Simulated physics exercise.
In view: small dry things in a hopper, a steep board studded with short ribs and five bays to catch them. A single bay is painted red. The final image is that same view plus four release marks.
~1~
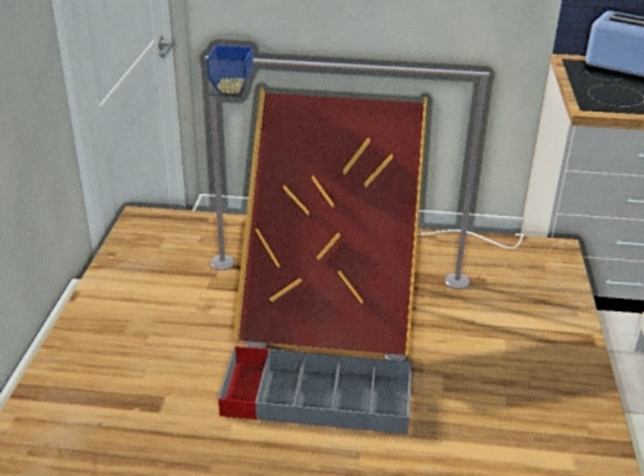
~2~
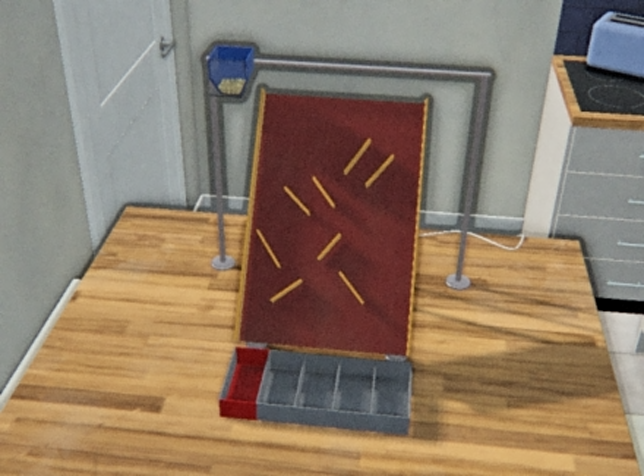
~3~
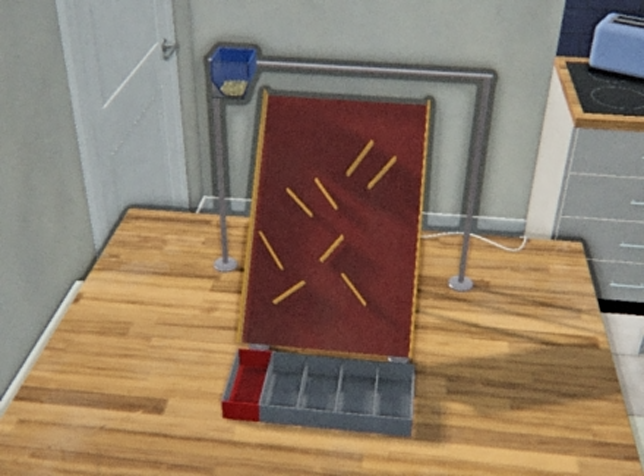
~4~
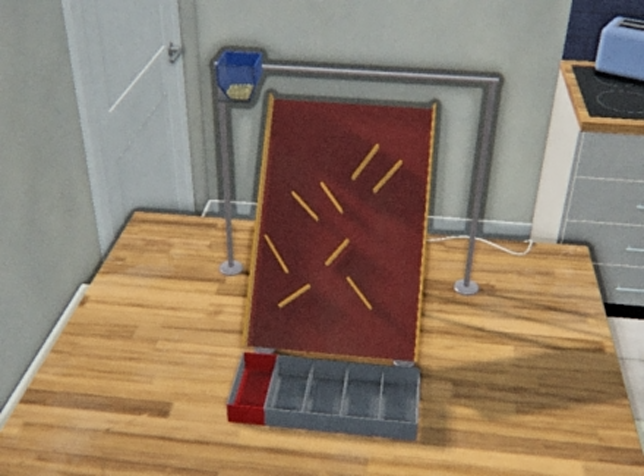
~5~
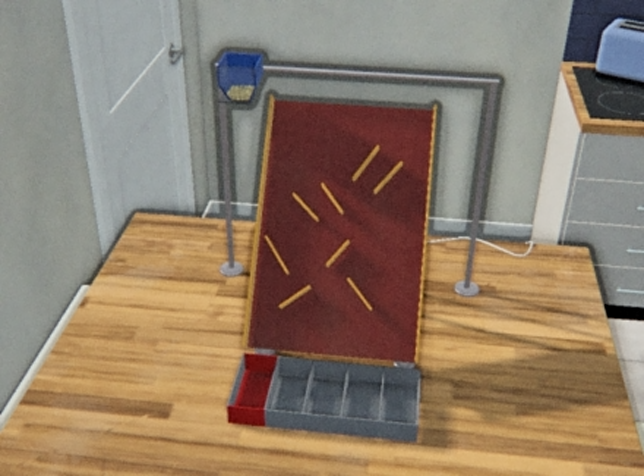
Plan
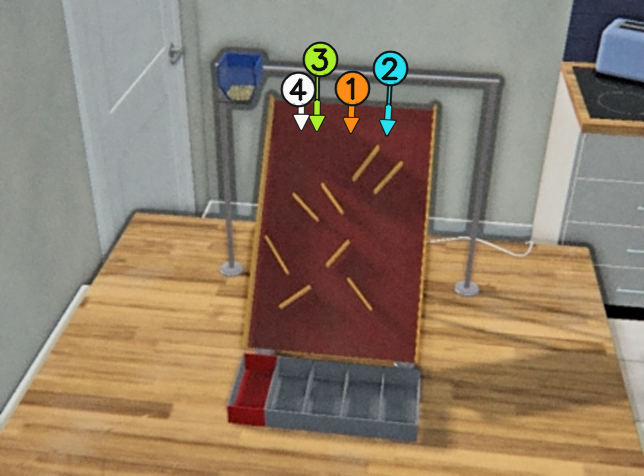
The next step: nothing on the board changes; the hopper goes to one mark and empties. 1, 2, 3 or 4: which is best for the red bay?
4 works best here.
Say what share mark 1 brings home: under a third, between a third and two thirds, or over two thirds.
Mark 1 gives under a third.
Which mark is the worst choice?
That would be 1.
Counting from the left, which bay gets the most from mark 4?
The first.
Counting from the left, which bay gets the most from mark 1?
The fifth from the left.
On the marked copy, mark 1 meets the board at (350, 127); mark 2 meets the board at (387, 129); mark 3 meets the board at (316, 125); mark 4 meets the board at (301, 124).
If 1 is chosen, about a tenth in the red bay, the larger part in other bays, about a tenth outside the box.
If 2 is chosen, roughly a third in the red bay, roughly two thirds in other bays, just a few outside the box.
If 3 is chosen, roughly half in the red bay, roughly half in other bays, just a few outside the box.
If 4 is chosen, roughly two thirds in the red bay, roughly a third in other bays, just a few outside the box.
